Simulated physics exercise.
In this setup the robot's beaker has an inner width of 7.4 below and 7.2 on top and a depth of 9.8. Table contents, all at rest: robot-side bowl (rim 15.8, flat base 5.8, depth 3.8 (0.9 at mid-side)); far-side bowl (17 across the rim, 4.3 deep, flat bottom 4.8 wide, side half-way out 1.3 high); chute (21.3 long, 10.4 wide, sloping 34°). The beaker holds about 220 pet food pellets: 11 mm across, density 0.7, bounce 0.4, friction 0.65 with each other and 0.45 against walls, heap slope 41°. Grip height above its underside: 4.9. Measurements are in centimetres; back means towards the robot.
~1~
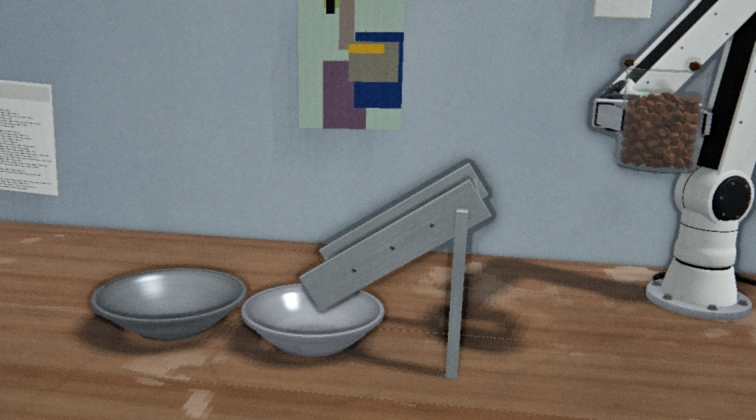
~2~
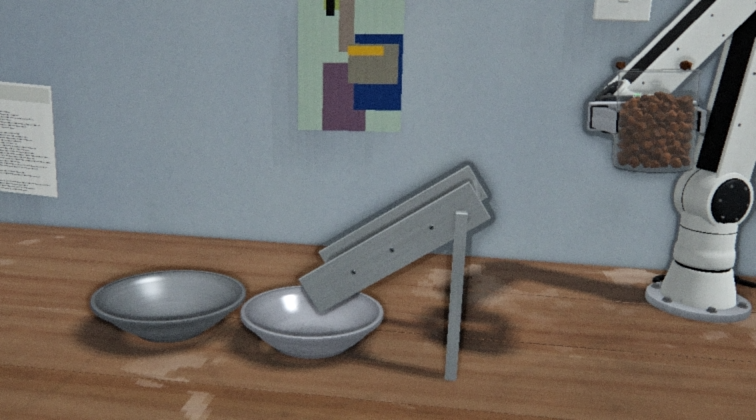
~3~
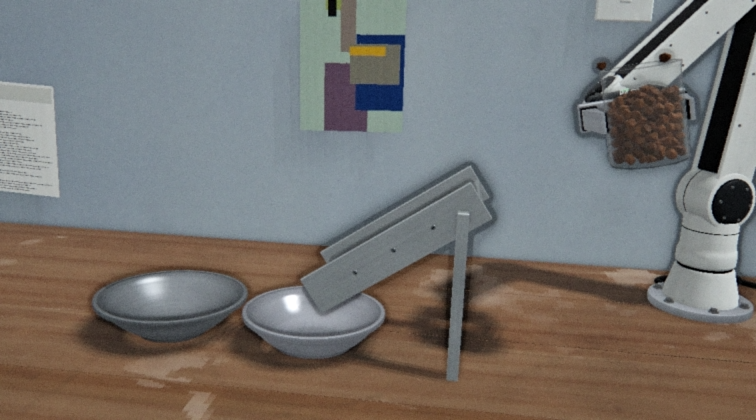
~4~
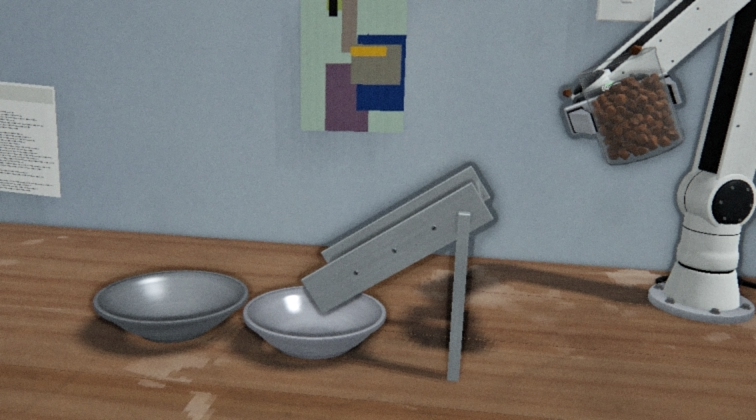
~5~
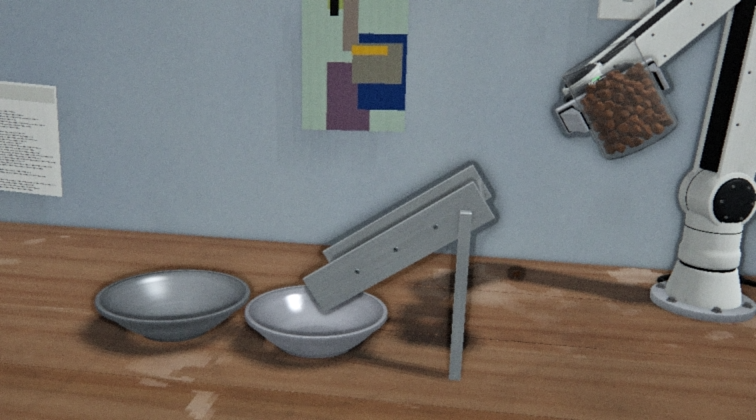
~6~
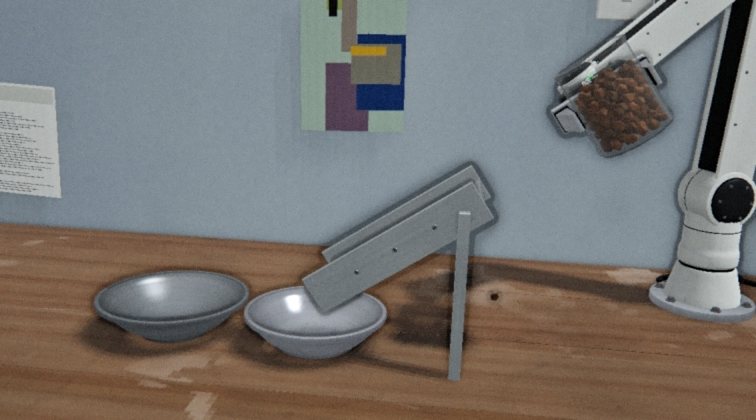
A white robot arm holding a clear container of brown pellets tilted it gradually to the left, and a stray pellet dropped to the wooden table behind a sloping metal chute and two gray bowls.
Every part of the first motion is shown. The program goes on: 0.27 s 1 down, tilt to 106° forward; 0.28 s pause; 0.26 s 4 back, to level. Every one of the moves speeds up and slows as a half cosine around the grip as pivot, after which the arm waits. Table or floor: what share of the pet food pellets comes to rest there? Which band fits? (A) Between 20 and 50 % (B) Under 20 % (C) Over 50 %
Between 20 and 50 % (A).
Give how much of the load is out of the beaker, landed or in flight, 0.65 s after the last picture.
Near 30 per cent.
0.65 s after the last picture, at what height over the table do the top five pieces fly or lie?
30 cm or thereabouts.
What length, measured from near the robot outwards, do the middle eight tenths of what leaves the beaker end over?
Roughly 16 centimetres.
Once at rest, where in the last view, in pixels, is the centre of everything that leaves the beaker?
I'd point to somewhere near (466, 350).
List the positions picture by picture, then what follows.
In the first frame, the beaker middle at (661, 121), level; upper third of the load around (663, 111), from x 625 to 695, top at y 65; 223 in the beaker.
In the second frame, the beaker middle at (655, 121), tilted 3° forward; upper third of the load around (658, 111), from x 620 to 690, top at y 65.
In the third frame, the beaker middle at (645, 115), tilted 12° forward; upper third of the load around (649, 105), from x 600 to 680, top at y 55.
In the fourth frame, the beaker middle at (631, 108), tilted 24° forward; upper third of the load around (634, 98), from x 565 to 675, top at y 50; 222 in the beaker, 1 on the chute or in flight.
In the fifth frame, the beaker middle at (620, 101), tilted 33° forward; upper third of the load around (624, 90), from x 515 to 665, top at y 70; 222 in the beaker, 1 on the chute or in flight.
In the sixth frame, the beaker middle at (614, 98), tilted 36° forward; upper third of the load around (620, 89), from x 495 to 665, top at y 65; 222 in the beaker, 1 on the chute or in flight.
Then, 0.32 s on, tilted 106° forward, highest piece 33 above the table; 211 in the beaker, 1 on the table or floor, 11 on the chute or in flight.
Then, 0.65 s on, tilted 73° forward, highest piece 30 above the table; 154 in the beaker, 42 on the table or floor, 27 on the chute or in flight.
Then, 1.01 s on, level, highest piece 30 above the table; 152 in the beaker, 70 on the table or floor, 1 on the chute or in flight.
Then, 2.06 s on, level, highest piece 30 above the table; 152 in the beaker, 71 on the table or floor.
In the end, 152 in the beaker, 71 on the table or floor. That is 32 % on the table or floor.
